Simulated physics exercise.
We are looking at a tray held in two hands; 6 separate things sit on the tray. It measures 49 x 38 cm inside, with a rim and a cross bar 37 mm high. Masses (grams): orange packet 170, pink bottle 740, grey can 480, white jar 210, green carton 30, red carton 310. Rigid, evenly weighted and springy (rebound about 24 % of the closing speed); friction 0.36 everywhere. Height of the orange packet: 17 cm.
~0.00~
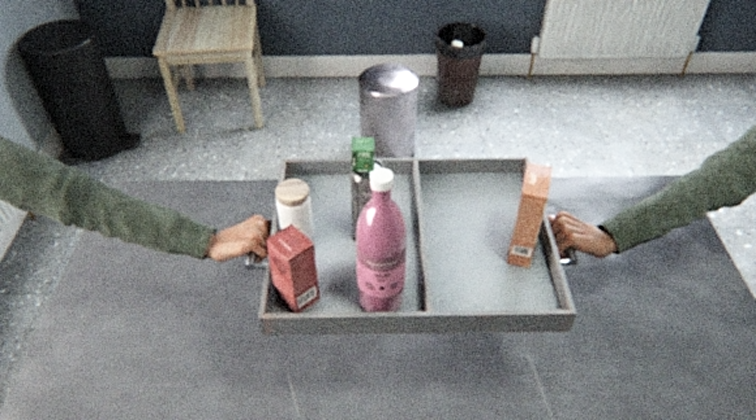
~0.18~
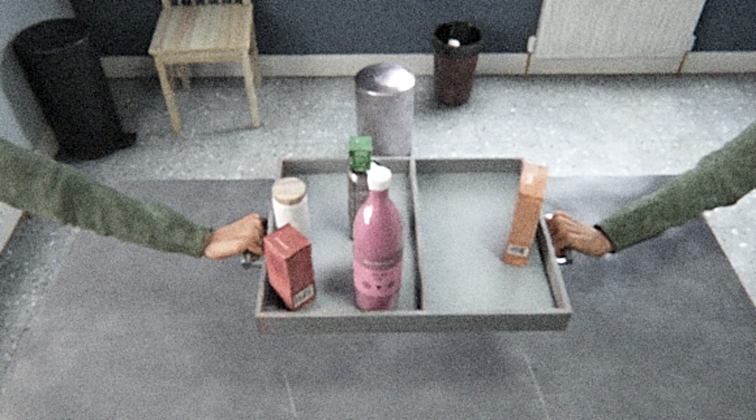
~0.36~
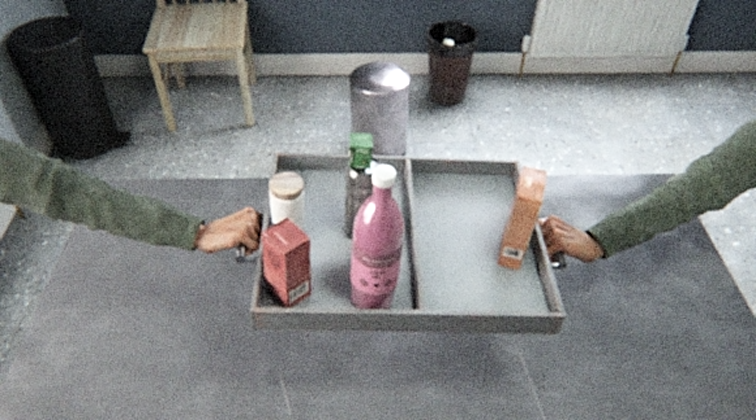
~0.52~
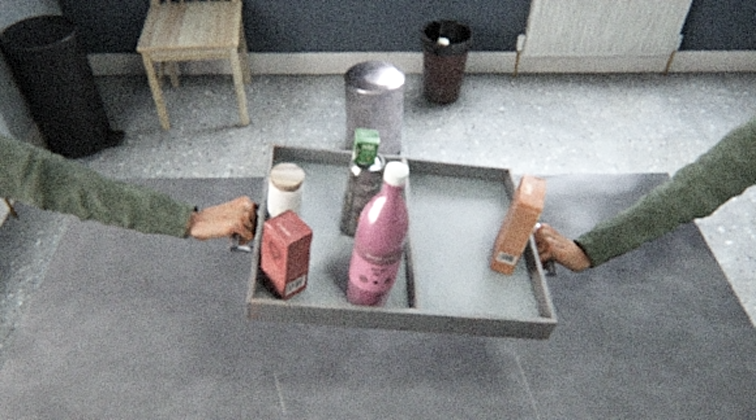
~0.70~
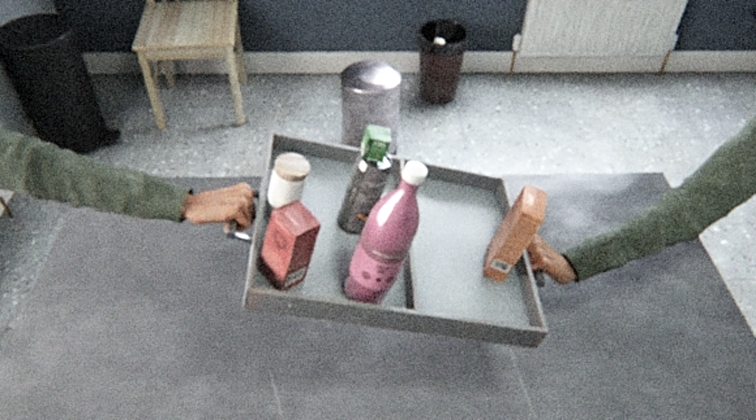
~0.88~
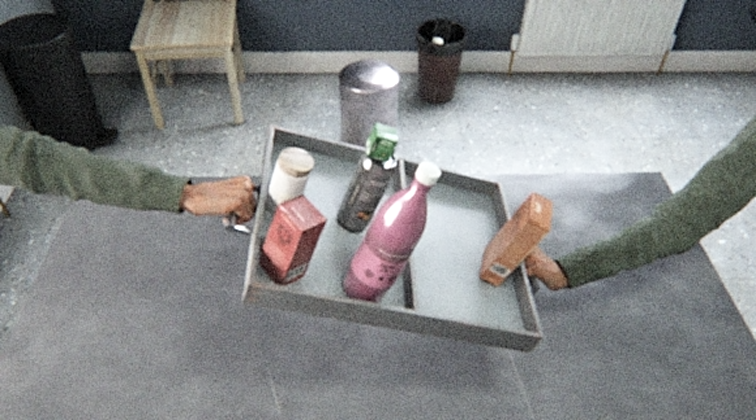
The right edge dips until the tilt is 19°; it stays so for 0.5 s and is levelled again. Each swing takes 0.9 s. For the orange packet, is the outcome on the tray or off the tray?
The orange packet slides or falls off.
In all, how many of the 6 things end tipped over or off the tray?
In all, 4.
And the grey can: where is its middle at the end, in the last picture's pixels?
Around (451, 215).
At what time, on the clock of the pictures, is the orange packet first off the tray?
Near 1.1 s.
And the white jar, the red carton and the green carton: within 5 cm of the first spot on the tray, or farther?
The white jar holds its spot; the red carton stays put; the green carton ends elsewhere.
After 1.28 s, tray at 19°, right edge down; orange packet now off the tray; pink bottle 41° off its base; green carton 8° off its base.
After 1.38 s, tray at 19°, right edge down; pink bottle on its side; green carton 18° off its base; grey can 18° off its base.
After 1.58 s, tray at 19°, right edge down; pink bottle on its side; green carton on its side; grey can on its side.
After 1.88 s, tray at 12°, right edge down; pink bottle on its side; grey can on its side; green carton on its side.
In the end (2.9 s), off the tray, orange packet; toppled on the tray, pink bottle, grey can and green carton; the other 2 under 5 cm from the start. At the end, from the last picture's camera, orange packet near (570, 324).
